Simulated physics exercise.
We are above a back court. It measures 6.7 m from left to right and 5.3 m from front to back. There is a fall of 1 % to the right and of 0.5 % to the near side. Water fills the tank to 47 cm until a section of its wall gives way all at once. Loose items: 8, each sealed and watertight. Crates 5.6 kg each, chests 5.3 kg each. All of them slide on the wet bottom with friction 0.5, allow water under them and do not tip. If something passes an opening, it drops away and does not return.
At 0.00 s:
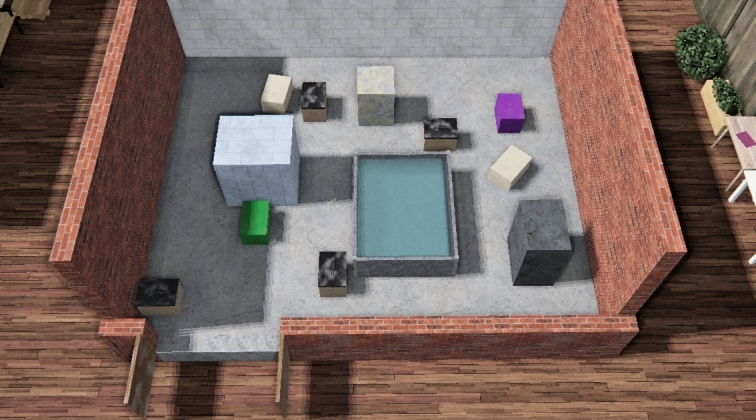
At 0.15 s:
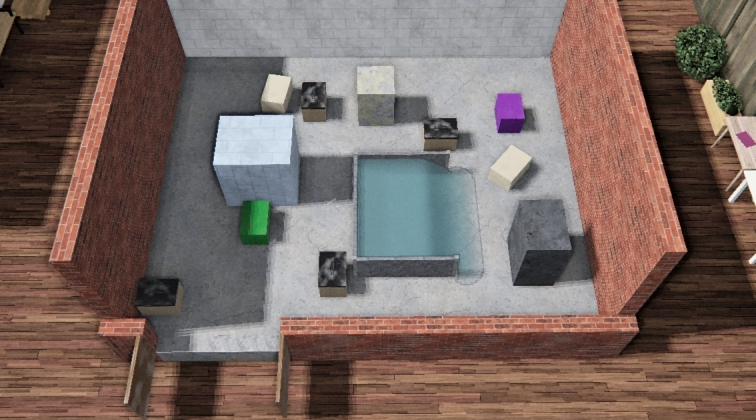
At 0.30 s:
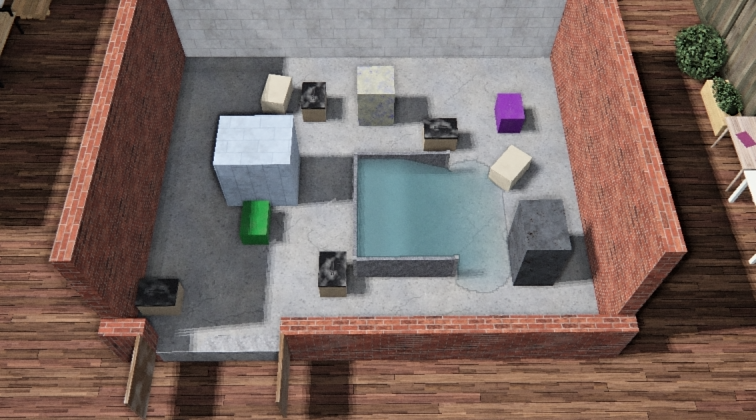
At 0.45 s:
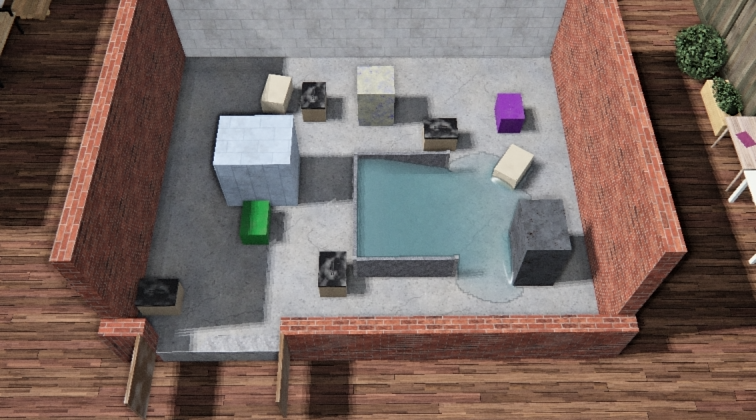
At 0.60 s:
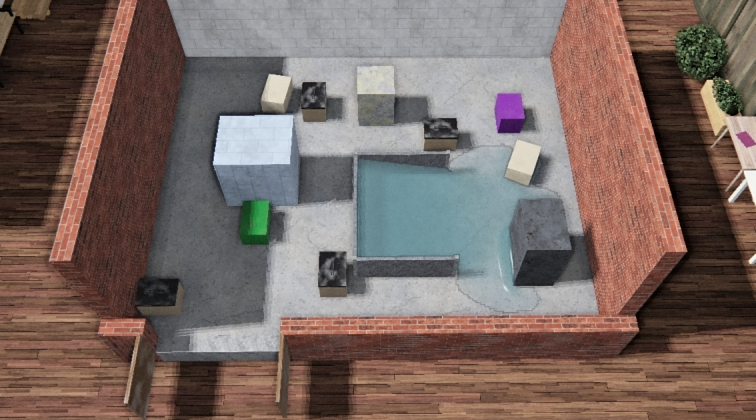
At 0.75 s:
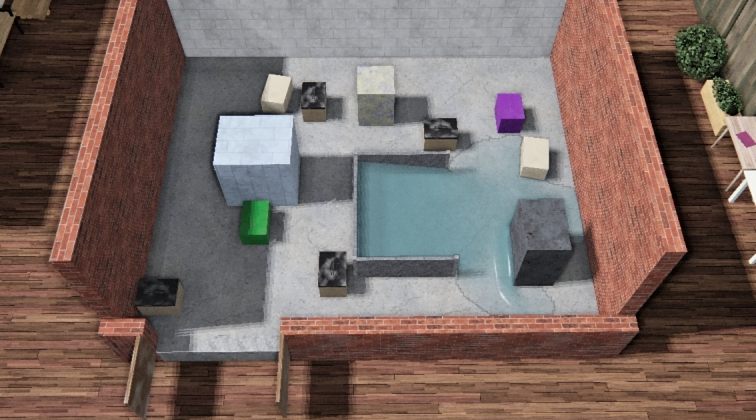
In the video, water pours out through the open right side of a rectangular tank in a brick-walled courtyard, spreads around a tall dark block, and pushes a cream box a short way right while the other boxes stay still.
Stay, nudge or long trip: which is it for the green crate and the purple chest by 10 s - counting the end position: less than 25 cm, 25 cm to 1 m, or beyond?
Green crate: Doesn't really move. Purple chest: Makes a long trip.
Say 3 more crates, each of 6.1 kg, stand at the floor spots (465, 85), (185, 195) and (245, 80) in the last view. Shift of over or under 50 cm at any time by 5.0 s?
Answers, first to last: Exceeding, not exceeding, not exceeding.
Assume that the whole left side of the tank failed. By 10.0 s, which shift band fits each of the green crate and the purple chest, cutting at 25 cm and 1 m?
If so, the green crate is washed away, the purple chest remains in place.
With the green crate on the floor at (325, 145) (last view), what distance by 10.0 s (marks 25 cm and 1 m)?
By that time it keeps its spot.
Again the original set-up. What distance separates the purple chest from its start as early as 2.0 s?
10 cm, give or take.
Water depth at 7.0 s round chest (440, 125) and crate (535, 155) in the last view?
I'd put it at 4 cm and 3 cm respectively.
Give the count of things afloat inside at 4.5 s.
Of them, 2.
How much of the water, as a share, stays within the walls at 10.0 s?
I'd say some 94 percent hasn't gone yet.
After 2.0 s the green crate is near (254, 217), 0.0 m from its start, aground; the purple chest is near (511, 102), 0.1 m from its start, aground; 0 of 8 are out; 1 afloat.
After 4.5 s the green crate is near (254, 217), 0.0 m from its start, aground; the purple chest is near (441, 94), 1.2 m from its start, afloat; 0 of 8 are out; 2 afloat.
After 7.0 s the green crate is near (254, 217), 0.0 m from its start, aground; the purple chest is near (420, 128), 1.6 m from its start, afloat; 0 of 8 are out; 4 afloat.
After 10.0 s the green crate is near (254, 217), 0.0 m from its start, aground; the purple chest is near (399, 143), 2.0 m from its start, afloat; 0 of 8 are out; 5 afloat.
